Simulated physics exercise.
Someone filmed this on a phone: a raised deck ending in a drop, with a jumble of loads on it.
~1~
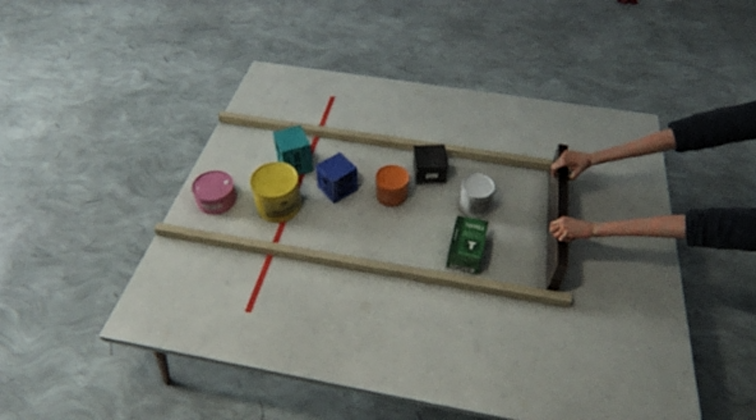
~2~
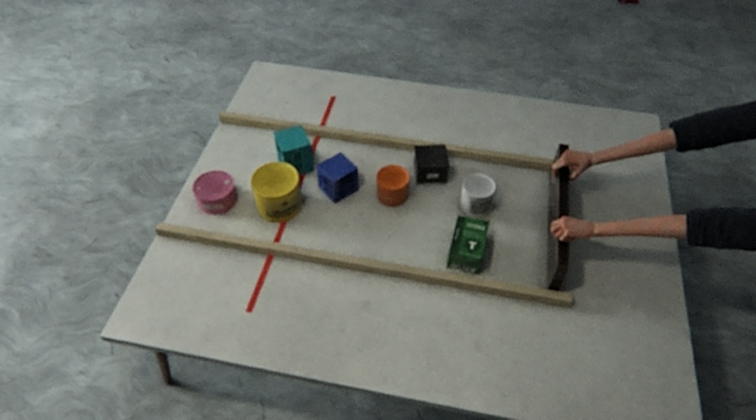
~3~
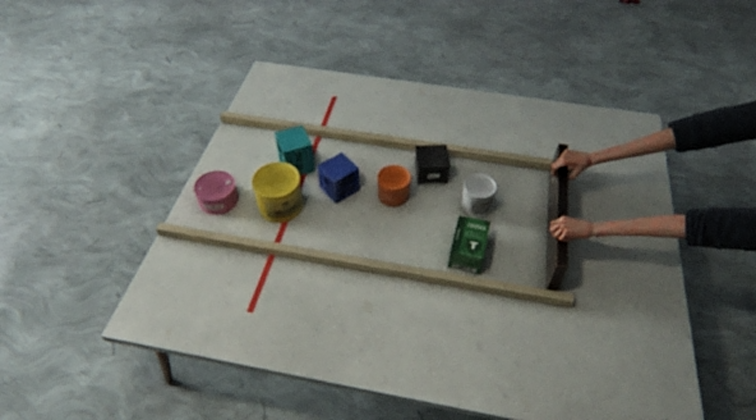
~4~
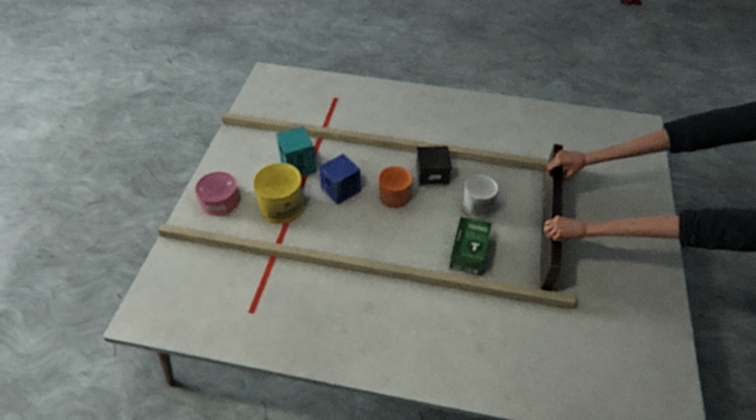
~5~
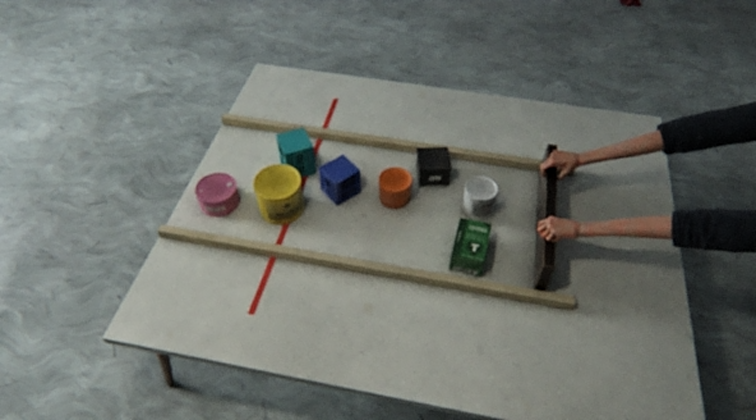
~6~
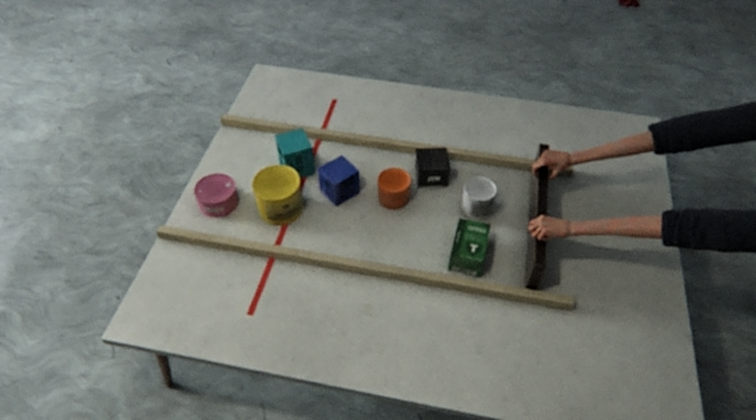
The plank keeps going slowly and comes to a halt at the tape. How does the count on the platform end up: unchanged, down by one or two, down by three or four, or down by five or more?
Count: Nil.
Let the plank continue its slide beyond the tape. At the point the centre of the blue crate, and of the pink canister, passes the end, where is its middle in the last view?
First one: Around (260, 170). Other one: Around (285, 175).
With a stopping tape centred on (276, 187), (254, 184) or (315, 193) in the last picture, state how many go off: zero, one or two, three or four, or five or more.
In order: One to two; just one or two; none.
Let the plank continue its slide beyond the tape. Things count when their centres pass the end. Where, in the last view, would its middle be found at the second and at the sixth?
Its centre point is roughly (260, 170) and later (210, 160).
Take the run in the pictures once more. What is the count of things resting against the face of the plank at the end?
The figure is 3.
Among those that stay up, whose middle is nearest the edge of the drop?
That one's the pink canister.
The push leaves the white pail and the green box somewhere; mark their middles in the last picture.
Final positions: Near (286, 171); near (270, 214).
Early on, none off yet; pink canister at rest near (217, 195); turquoise crate at rest near (295, 155); yellow pail at rest near (279, 196).
A while later, none off yet; pink canister at rest near (217, 195); turquoise crate travelled a little near (284, 146); yellow pail travelled a little near (271, 198).
Finally, the number that fall off is zero.
